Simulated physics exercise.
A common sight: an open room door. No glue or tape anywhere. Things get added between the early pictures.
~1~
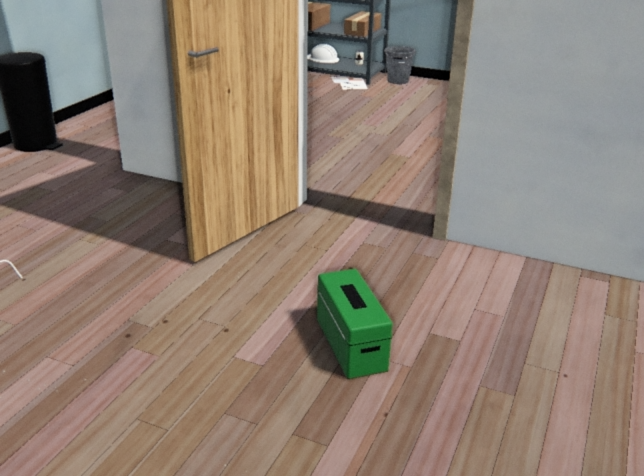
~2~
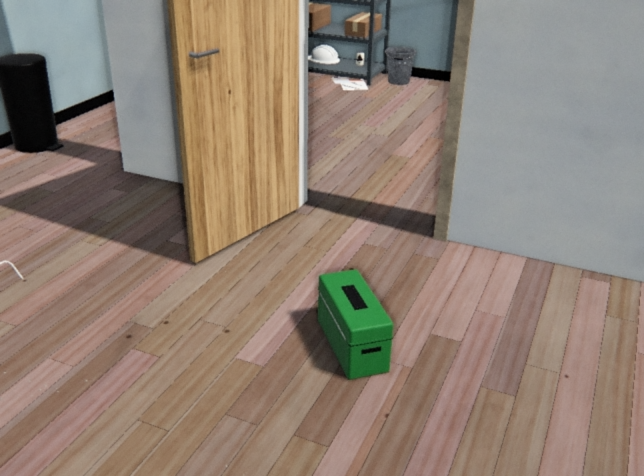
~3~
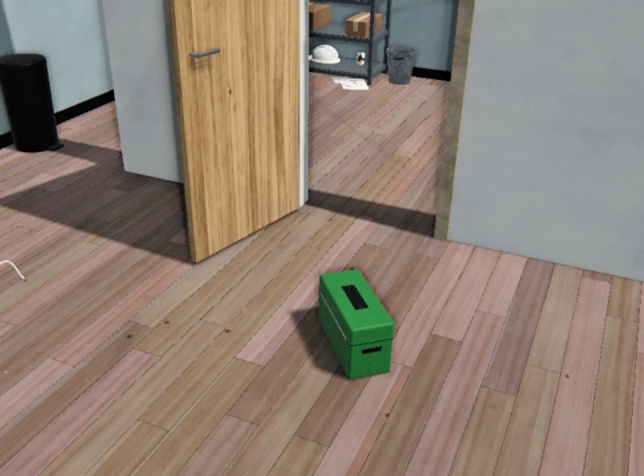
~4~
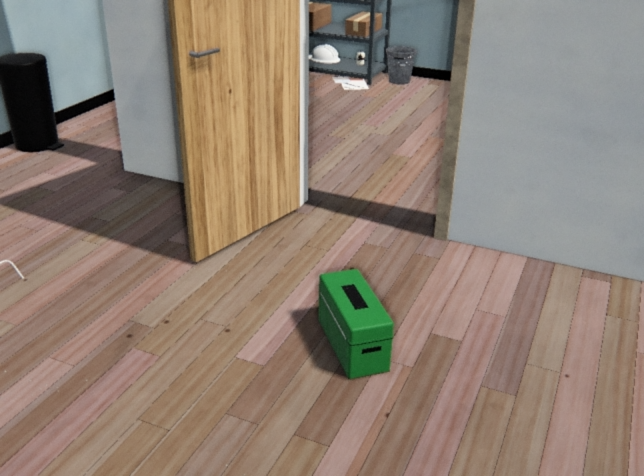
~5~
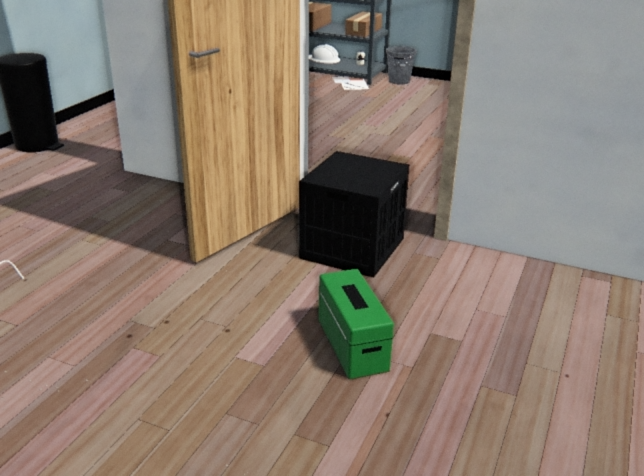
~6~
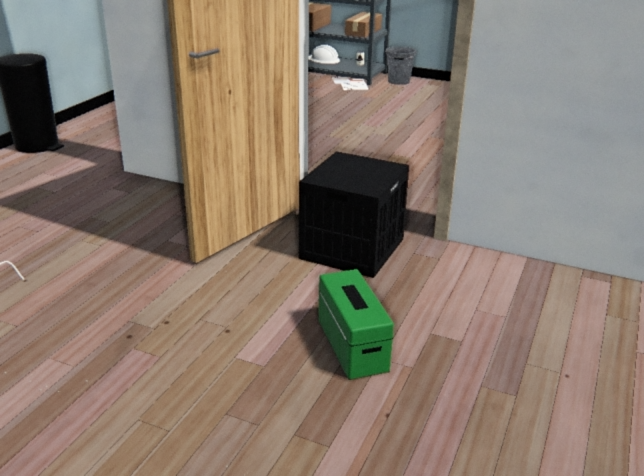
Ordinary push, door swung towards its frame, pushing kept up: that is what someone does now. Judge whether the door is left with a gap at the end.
I expect the door will not meet its frame.
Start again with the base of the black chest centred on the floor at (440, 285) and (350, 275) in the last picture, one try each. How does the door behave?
Well, the first time the door completes its swing, and the second time it halts partway.
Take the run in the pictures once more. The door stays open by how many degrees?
The door ends up some 45° open.
Then, 0.60 s past the last view, door at 81°.
Then, 0.90 s past the last view, door at 60°; black chest displaced a little near (364, 211).
Then, 1.20 s past the last view, door at 50°; black chest displaced a little near (381, 209).
Finally, door at 45°; moved from the start, black chest; green toolbox still in place. Final places as the last picture's camera would see them, black chest near (389, 207).
